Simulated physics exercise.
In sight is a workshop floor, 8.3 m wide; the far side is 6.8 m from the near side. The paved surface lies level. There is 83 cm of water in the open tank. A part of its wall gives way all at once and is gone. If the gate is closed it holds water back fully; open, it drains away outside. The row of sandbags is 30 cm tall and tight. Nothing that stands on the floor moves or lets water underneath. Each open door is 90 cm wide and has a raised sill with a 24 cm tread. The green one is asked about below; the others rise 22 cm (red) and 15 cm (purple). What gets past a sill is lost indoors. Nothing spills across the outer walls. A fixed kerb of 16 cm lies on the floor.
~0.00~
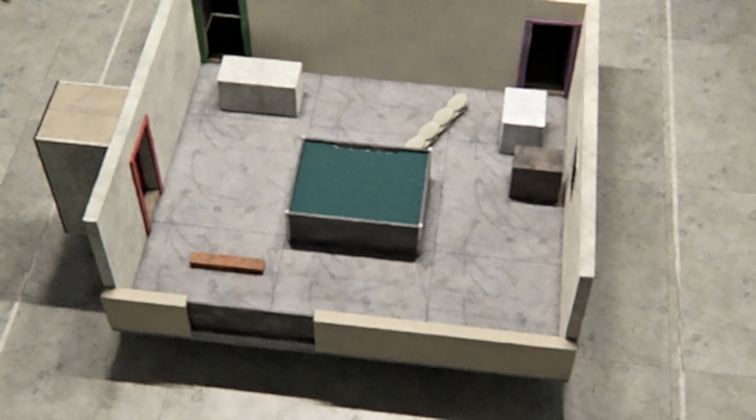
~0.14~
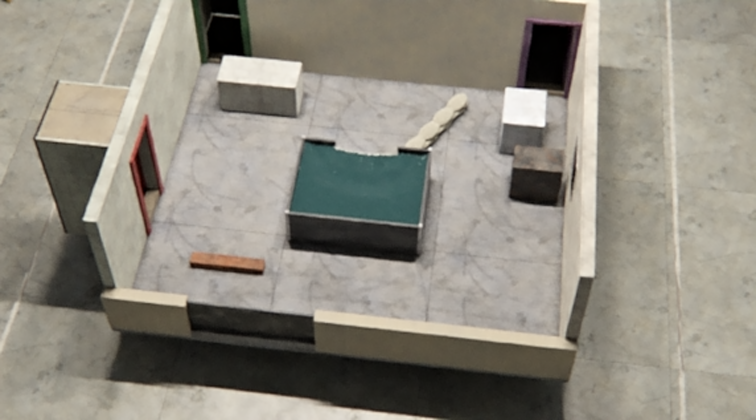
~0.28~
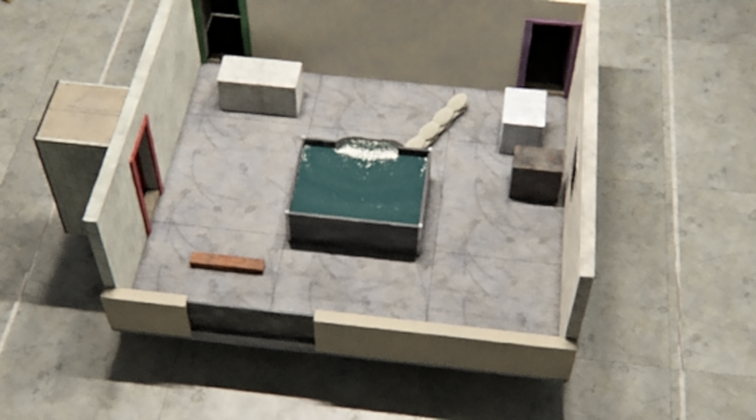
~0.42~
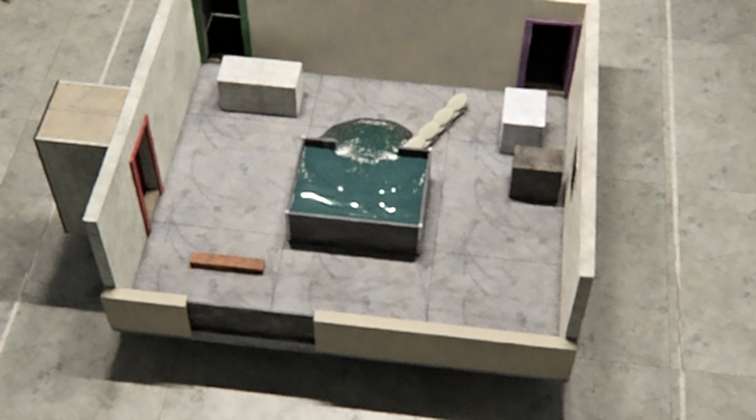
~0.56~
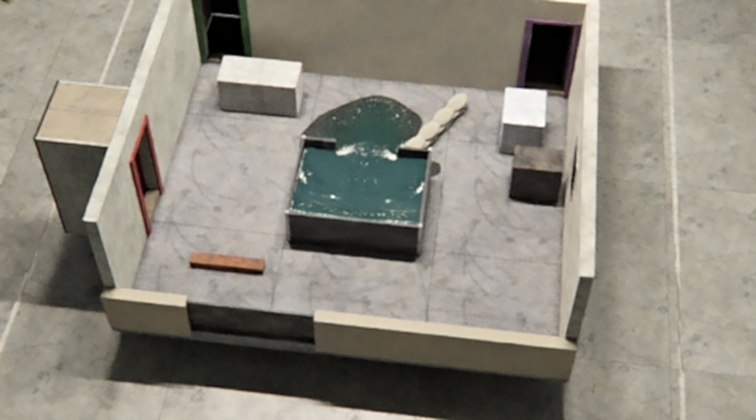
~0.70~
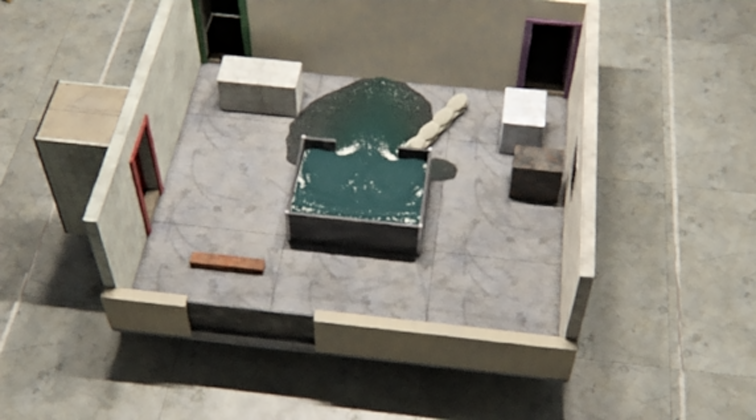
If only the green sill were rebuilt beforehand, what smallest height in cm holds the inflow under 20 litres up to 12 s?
At least 26 cm or so.
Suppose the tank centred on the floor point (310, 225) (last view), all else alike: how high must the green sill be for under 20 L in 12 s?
About 20 cm.
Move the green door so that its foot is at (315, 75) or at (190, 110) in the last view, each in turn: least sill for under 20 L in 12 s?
About 29 and 10.5 cm.
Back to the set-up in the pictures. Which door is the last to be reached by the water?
It is the red one.
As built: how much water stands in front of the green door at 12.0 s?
About 11.0 cm.
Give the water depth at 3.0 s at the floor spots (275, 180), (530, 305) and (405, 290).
About 0, 0 and 0 cm.
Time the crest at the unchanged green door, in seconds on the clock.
Near 3.0 s.
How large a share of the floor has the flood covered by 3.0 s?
Some 30 per cent of it.
After 1.4 s water covers 15 % of the floor, deepest (48 cm) near (382, 84); it has not reached the green door.
After 3.0 s water covers 30 % of the floor, deepest (42 cm) near (201, 66); 25 cm at the green door, 11 litres in over its 13 cm sill.
After 12.0 s water covers 95 % of the floor, deepest (14 cm) near (125, 312); 11 cm at the green door, 156 litres in over its 13 cm sill.
At the green door as built, the water arrived by 1.8 s and peaked near 25 cm at 3.0 s.
Run again over the same 12 s with other heights there, 41 litres in over 22 cm, 9 litres over 30 cm. The limit of 20 litres is kept from about 26 cm up.
